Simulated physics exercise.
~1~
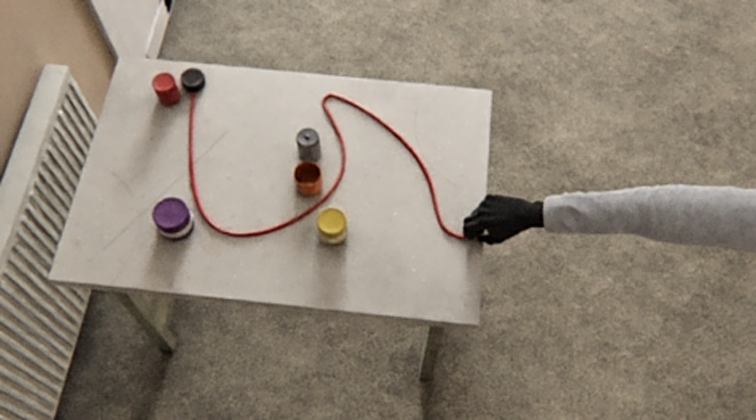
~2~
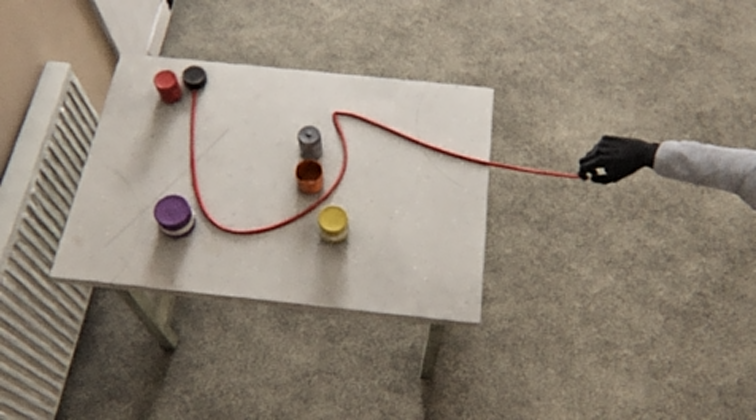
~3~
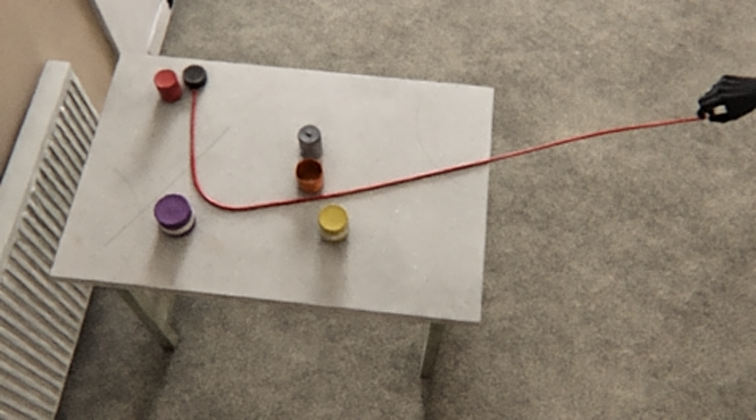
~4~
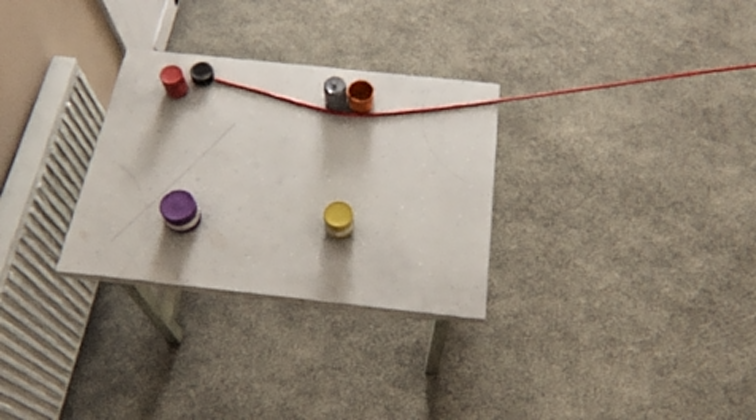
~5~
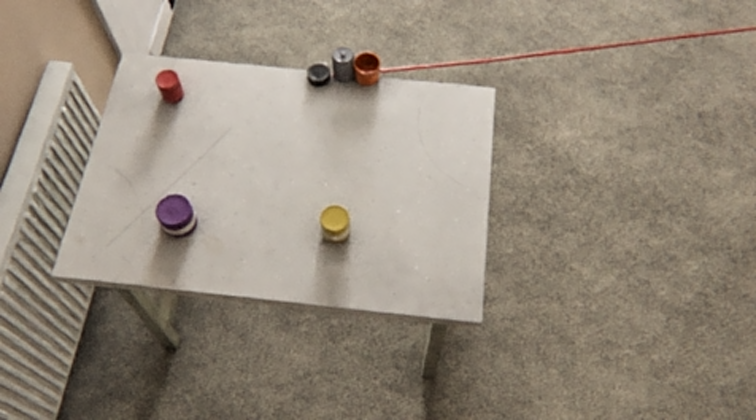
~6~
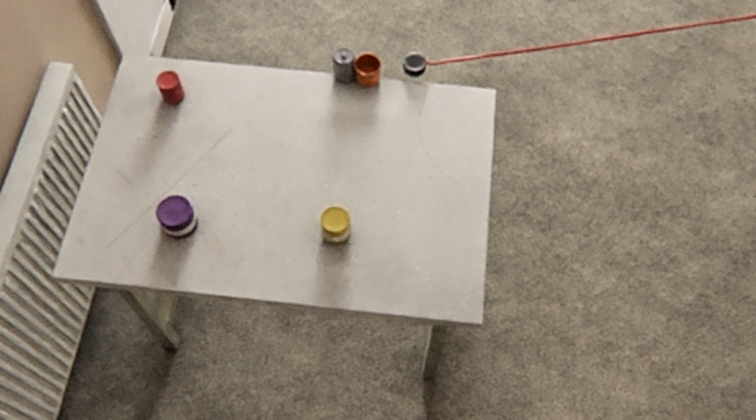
A black-gloved hand pulled a red cord rightward across a side table, and as it tightened it swept the grey pot and orange mug to the far edge, before the black reel slid past them and off the tabletop, leaving the other containers in place.
